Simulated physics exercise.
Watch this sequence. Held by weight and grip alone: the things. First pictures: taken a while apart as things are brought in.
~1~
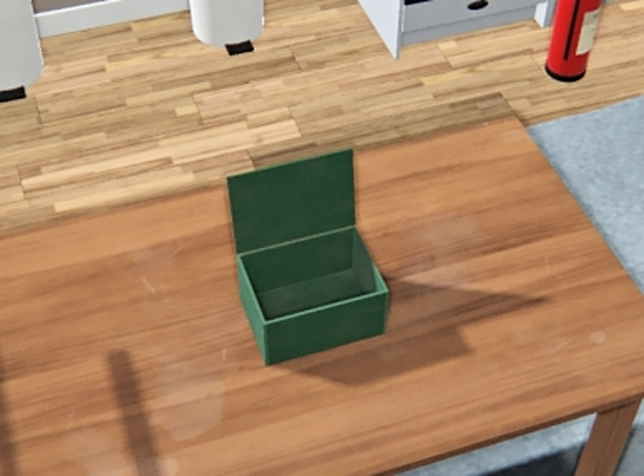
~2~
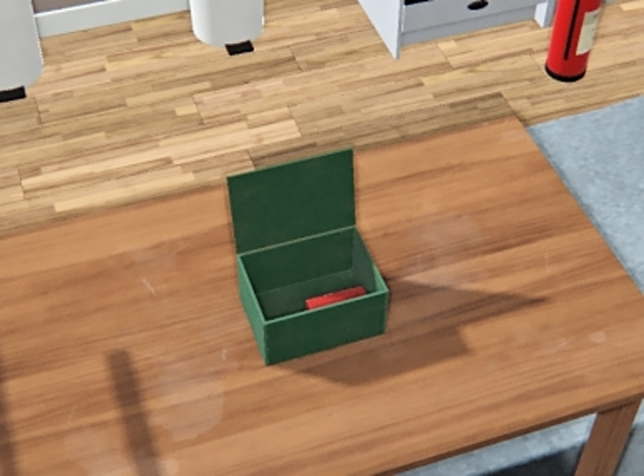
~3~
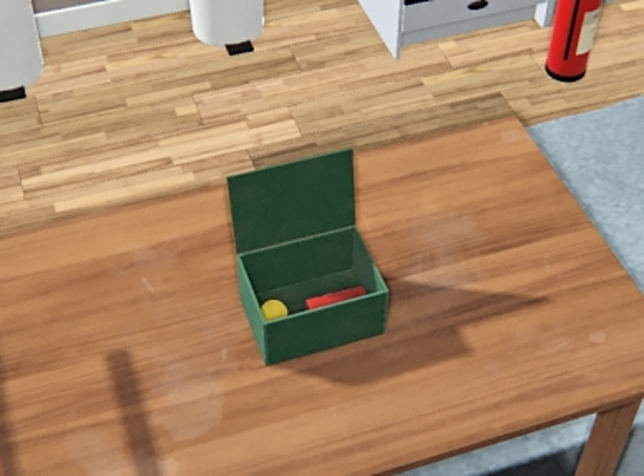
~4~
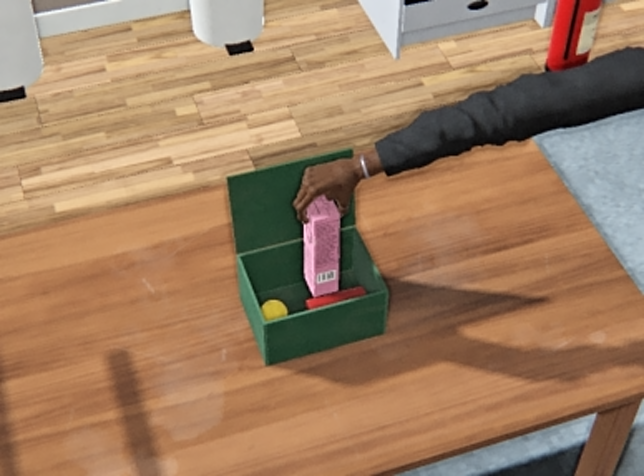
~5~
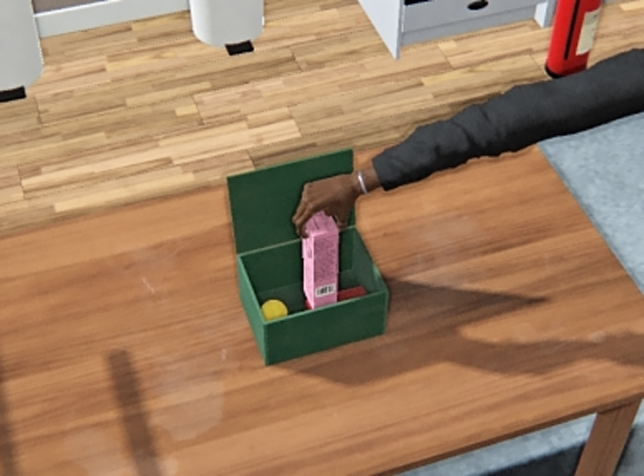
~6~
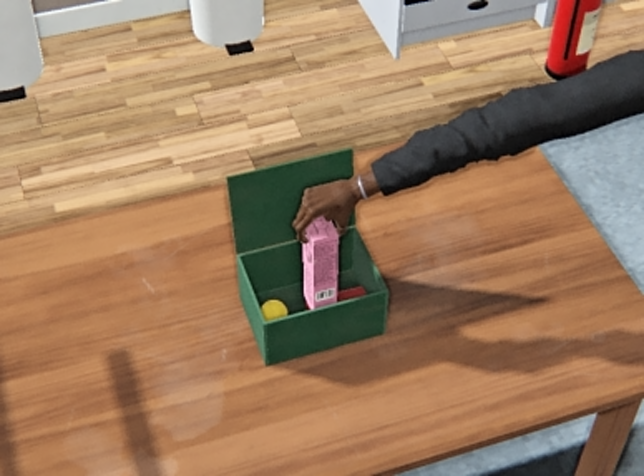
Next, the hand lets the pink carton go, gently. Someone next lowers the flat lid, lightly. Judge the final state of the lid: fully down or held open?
Stands proud.
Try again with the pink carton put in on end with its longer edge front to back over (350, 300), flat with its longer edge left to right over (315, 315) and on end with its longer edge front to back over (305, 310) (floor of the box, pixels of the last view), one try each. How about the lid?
So: First open, second shut tight, third open.
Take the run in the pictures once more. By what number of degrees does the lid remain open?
About 20°.
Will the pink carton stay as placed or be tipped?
As it turns out, the pink carton changes its angle.
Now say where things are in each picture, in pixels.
The last thing is not in view yet, in the first frame.
The last thing is not in view yet, in the second frame.
The last thing is not in view yet, in the third frame.
Coming down; pink carton (322, 247), in the fourth frame.
Coming down; pink carton (321, 261), in the fifth frame.
In place under the hand; pink carton (321, 266), in the sixth frame.
Then, 0.80 s after the last picture, lid starting down; pink carton tipped 52° from how it was near (328, 288); red shaker rolled a little.
Then, 1.30 s after the last picture, lid 76° above the rim; pink carton tipped 58° from how it was near (322, 281); red shaker rolled about its own width.
Then, 1.70 s after the last picture, lid 45° above the rim; pink carton tipped 57° from how it was near (322, 281); red shaker rolled about its own width.
Then, 2.80 s after the last picture, lid 21° above the rim; pink carton tipped 57° from how it was near (322, 281); red shaker rolled about its own width.
At rest, lid 21° above the rim; tipped over in the box, pink carton; moved from the start, red shaker; yellow lemon in place. Seen from the same camera at the end, pink carton near (322, 281).
